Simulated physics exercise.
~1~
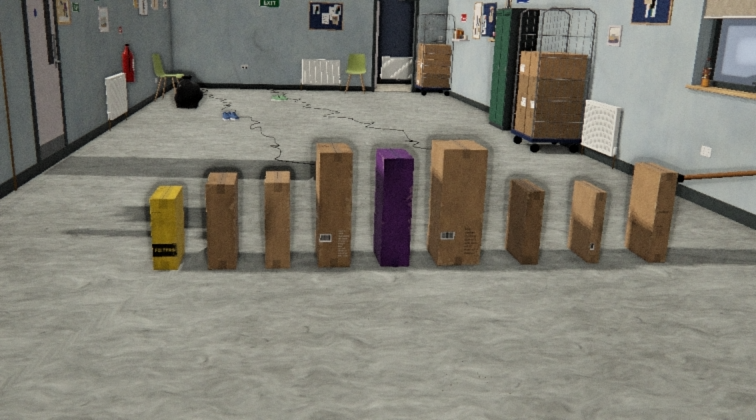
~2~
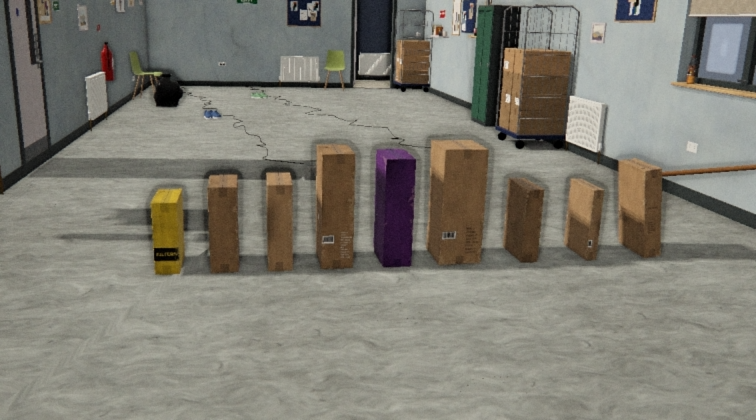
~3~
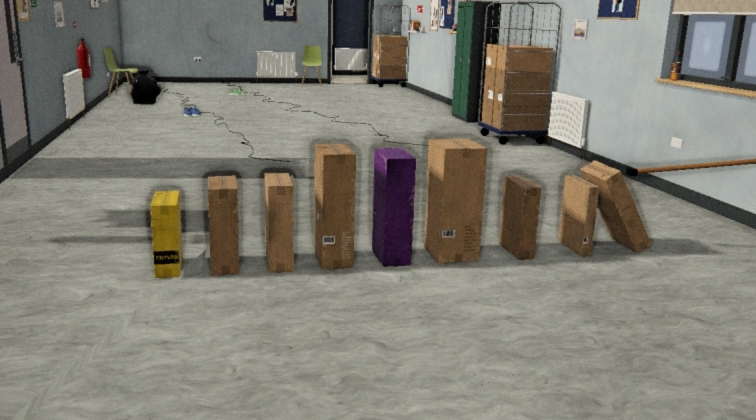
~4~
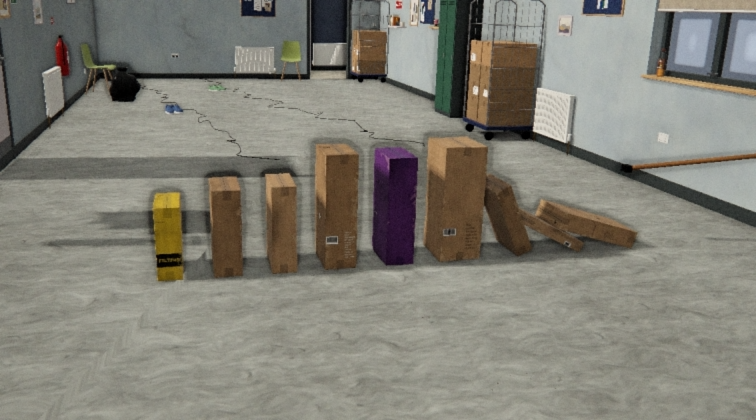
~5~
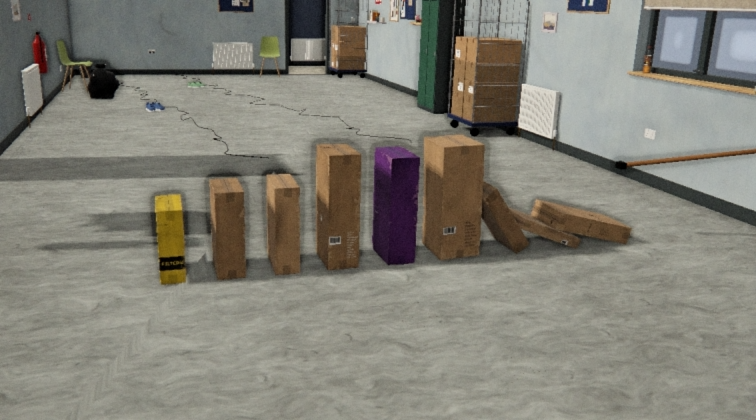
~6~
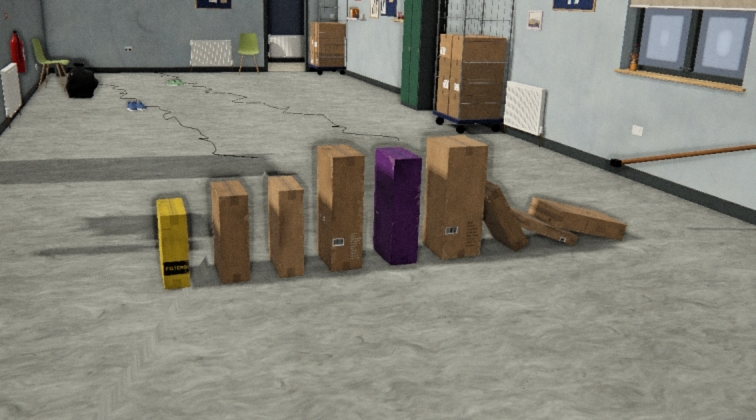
Nine tall cartons stood in a row across a grey floor until the one at the right end tipped left, knocking down its neighbour and leaving the next leaning against a big carton, while the purple, yellow and other remaining cartons stayed upright.
